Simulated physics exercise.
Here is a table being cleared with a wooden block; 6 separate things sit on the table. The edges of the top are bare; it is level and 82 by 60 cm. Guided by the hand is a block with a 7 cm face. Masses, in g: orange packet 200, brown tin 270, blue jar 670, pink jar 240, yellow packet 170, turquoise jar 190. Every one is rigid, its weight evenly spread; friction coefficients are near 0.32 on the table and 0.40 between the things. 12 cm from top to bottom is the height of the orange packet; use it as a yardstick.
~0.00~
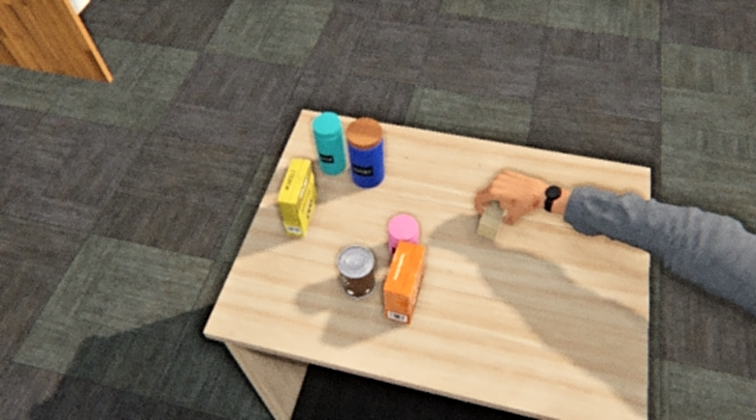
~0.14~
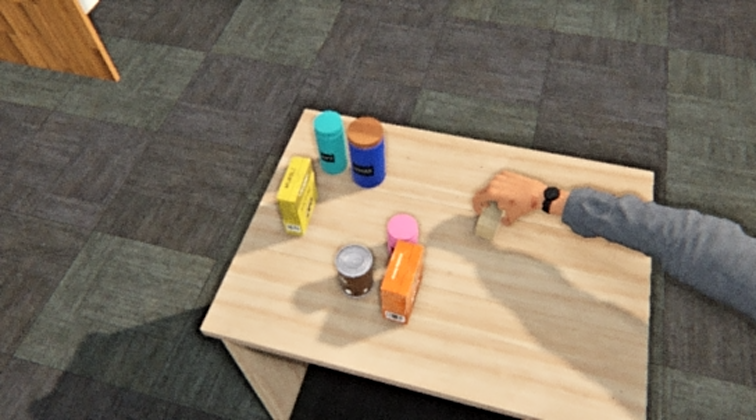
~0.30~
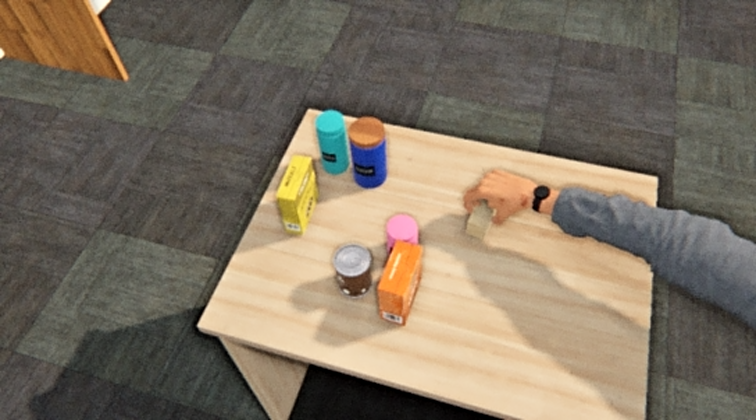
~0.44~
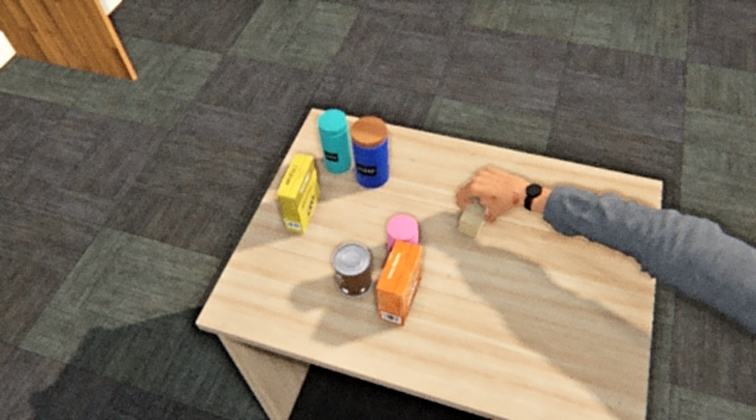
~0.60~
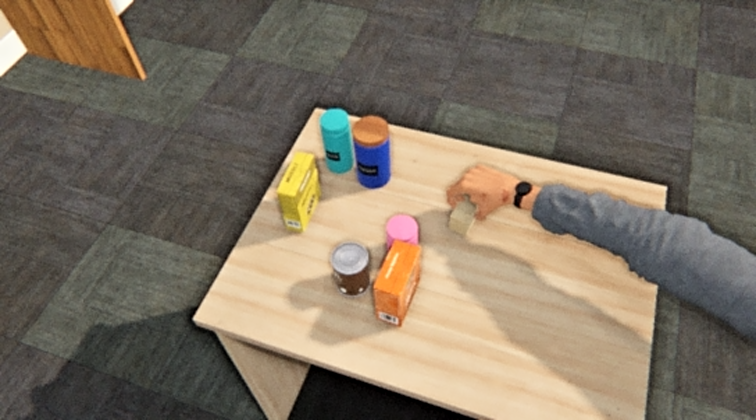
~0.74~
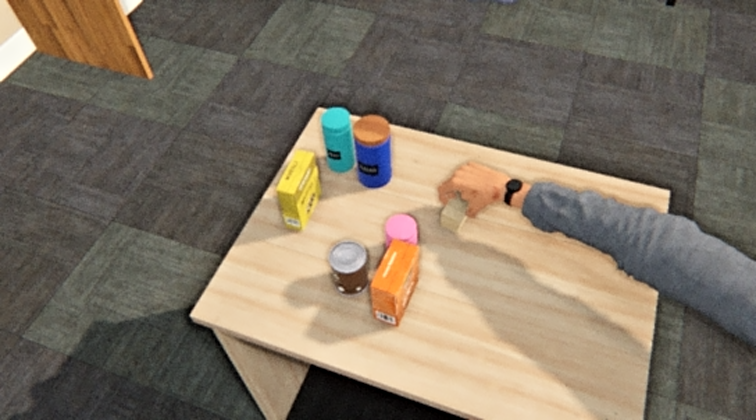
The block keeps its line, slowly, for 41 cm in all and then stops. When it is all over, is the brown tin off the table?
Looks like it makes it.
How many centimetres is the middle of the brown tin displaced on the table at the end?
I'd put it at about 0 centimetres.
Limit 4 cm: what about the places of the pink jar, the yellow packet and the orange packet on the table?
In short, the pink jar stays close to home, the yellow packet stays close to home, the orange packet stays close to home.
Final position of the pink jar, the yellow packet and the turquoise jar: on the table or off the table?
At the end the pink jar remains on its base, the yellow packet remains on its base and the turquoise jar leaves its base.
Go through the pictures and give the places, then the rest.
Block slid 0 cm; brown tin (357, 273); orange packet (405, 283), in the first picture.
Block slid 0 cm; pink jar (403, 238); yellow packet (298, 197), in the second picture.
Block slid 3 cm; turquoise jar (333, 144); orange packet (401, 284), in the third picture.
Block slid 5 cm; blue jar (371, 154); pink jar (403, 239), in the fourth picture.
Block slid 7 cm; yellow packet (300, 193); turquoise jar (337, 142), in the fifth picture.
Block slid 9 cm; brown tin (350, 269); orange packet (396, 284), in the sixth picture.
By 2.14 s, block slid 28 cm; blue jar 5 cm from its spot; turquoise jar 3 cm from its spot.
By 2.84 s, block slid 38 cm; turquoise jar 13 cm from its spot; blue jar 14 cm from its spot.
By 3.24 s, block slid 41 cm; turquoise jar now off the table; blue jar 17 cm from its spot.
By 3.44 s, block slid 41 cm; blue jar 17 cm from its spot.
When it is over (3.6 s), off the table, turquoise jar; not toppled but over 4 cm from the start, blue jar; the other 4 within 4 cm of the start. End places, in pixels of the last picture, brown tin near (350, 269).
